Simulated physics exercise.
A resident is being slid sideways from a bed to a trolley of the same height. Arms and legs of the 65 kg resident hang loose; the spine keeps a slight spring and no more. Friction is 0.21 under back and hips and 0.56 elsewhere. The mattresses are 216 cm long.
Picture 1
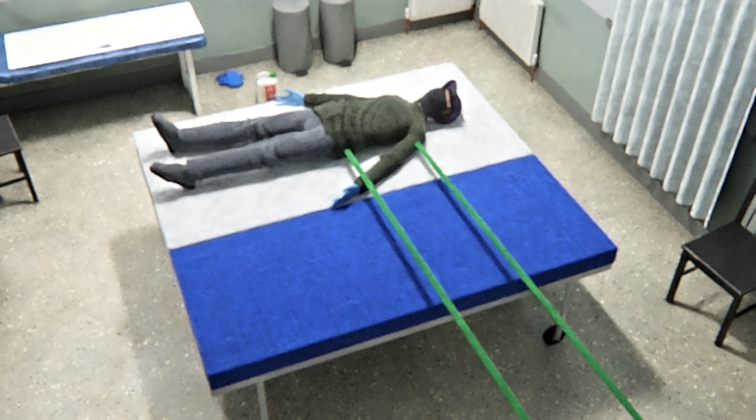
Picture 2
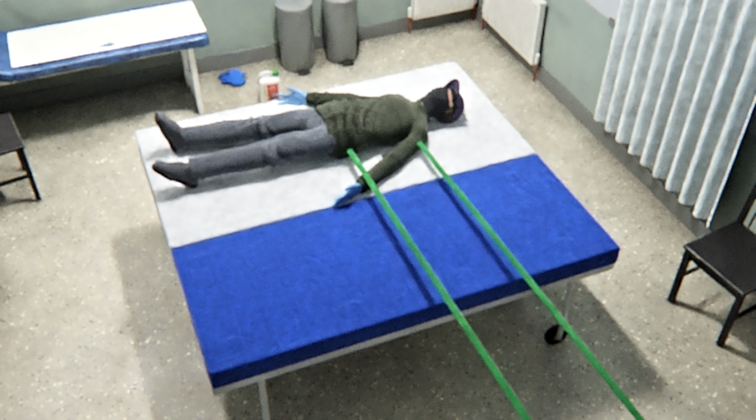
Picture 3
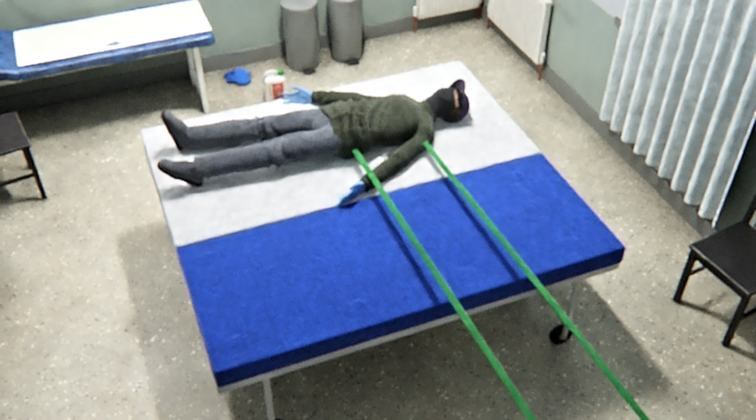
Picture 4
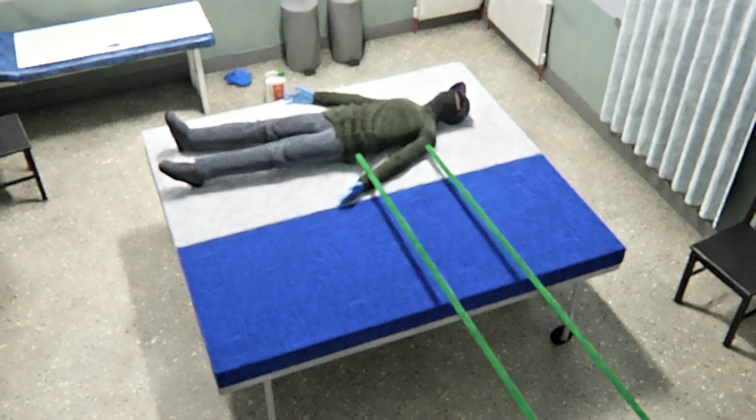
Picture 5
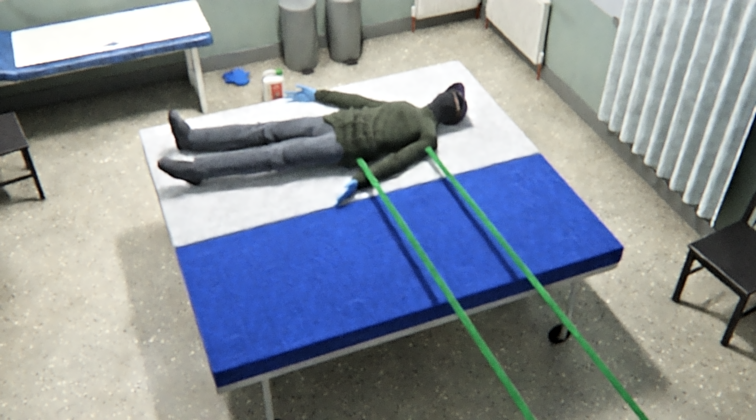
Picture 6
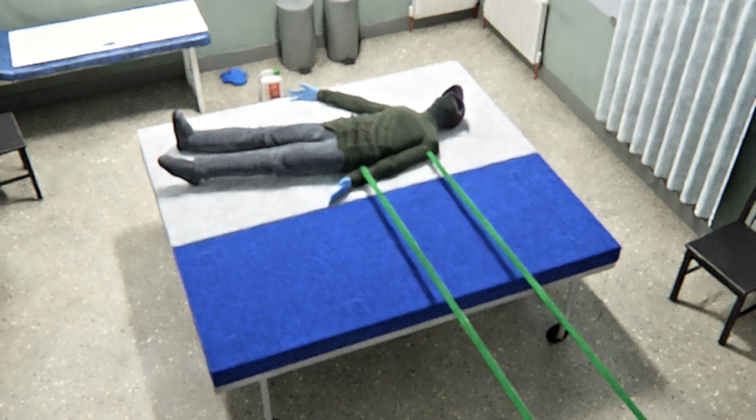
A clothed figure in a dark green top and grey trousers lies still at first on a white mattress beside a blue one, two green straps stretching toward the lower right. Then the hips shift slightly toward the blue side, the legs trailing, while the near arm draws in and the head turns a little.
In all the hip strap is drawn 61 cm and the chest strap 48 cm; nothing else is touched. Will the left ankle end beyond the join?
The left ankle rests short of the join.
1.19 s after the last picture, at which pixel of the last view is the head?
Around (462, 140).
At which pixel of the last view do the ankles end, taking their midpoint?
Around (222, 181).
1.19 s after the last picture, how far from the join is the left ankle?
Some 8 cm short of it.
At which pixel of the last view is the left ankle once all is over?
Around (217, 214).
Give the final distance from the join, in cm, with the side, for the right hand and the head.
Right hand 84 short, head 16 short.
Then, 0.19 s after the last picture the left ankle is 43 cm short of the join, near (203, 169) in the last picture's view; the right knee 54 cm short of the join.
Then, 0.69 s after the last picture the left ankle is 19 cm short of the join, near (213, 197) in the last picture's view; the right knee 37 cm short of the join.
Then, 1.19 s after the last picture the left ankle is 9 cm short of the join, near (217, 214) in the last picture's view; the right knee 30 cm short of the join.
At rest, head stops short of the join; left hand crosses the join; right hand stops short of the join; left ankle stops short of the join; right ankle stops short of the join; right knee stops short of the join.
